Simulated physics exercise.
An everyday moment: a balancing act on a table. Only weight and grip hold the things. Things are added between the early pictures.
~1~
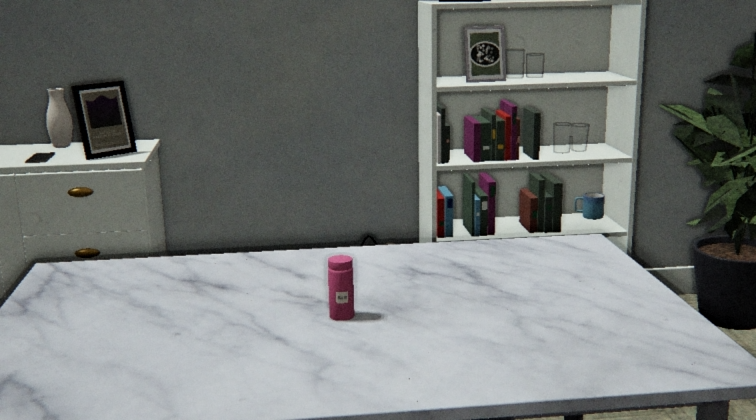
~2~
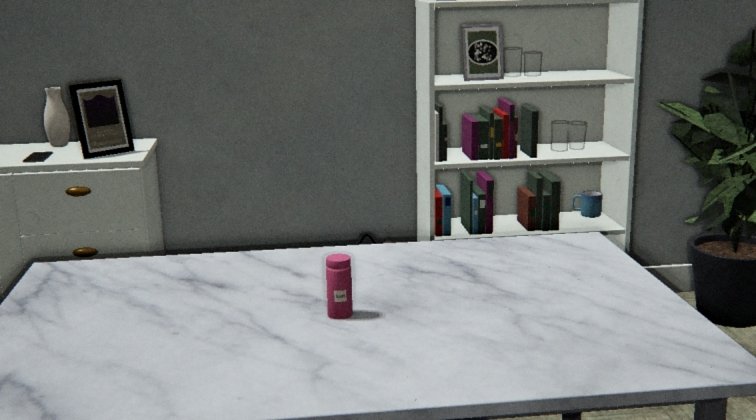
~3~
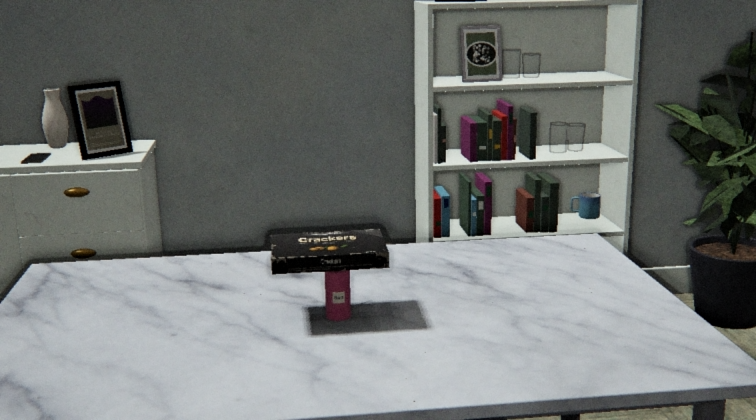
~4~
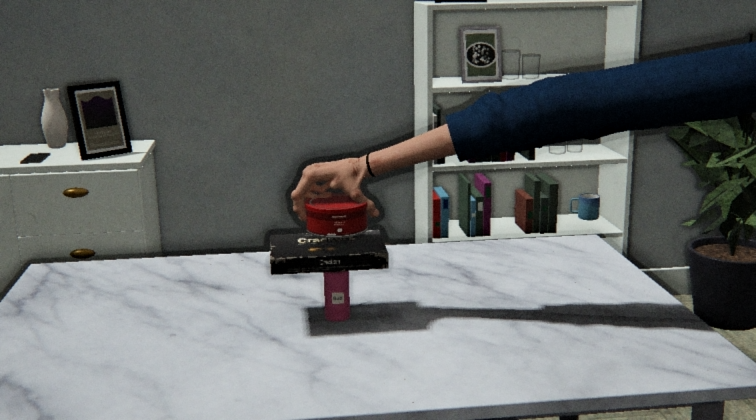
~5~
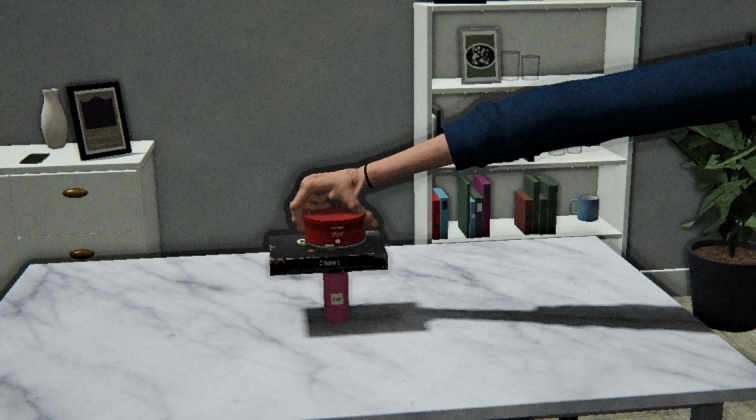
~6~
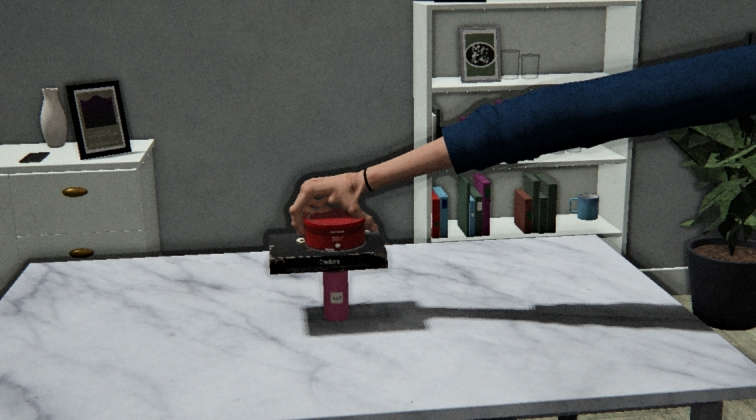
In the video, a pink shaker stands on a marble table, then a black crackers box appears flat on top of it. A hand reaches in from the right and lowers a red tub onto the box, still gripping it.
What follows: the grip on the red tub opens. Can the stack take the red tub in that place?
In the end the stack stays up.
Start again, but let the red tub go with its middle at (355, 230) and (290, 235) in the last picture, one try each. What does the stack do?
First, it holds; second, it loses its balance.
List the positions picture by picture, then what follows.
The last thing is not in view yet; pink shaker (341, 288), in the first frame.
The last thing is not in view yet; pink shaker (339, 286), in the second frame.
The last thing is not in view yet; pink shaker (338, 288), in the third frame.
Coming down; red tub (337, 215); pink shaker (337, 288), in the fourth frame.
Coming down; red tub (335, 226); pink shaker (336, 289), in the fifth frame.
Set down, still held; red tub (335, 230); pink shaker (336, 288), in the sixth frame.
Then, 0.20 s later than the last frame, all is still.
Then, 0.40 s later than the last frame, red tub resting near (335, 230).
When it is over, all 3 as before. End places, in pixels of the last picture, red tub near (335, 230). The stack keeps its balance.
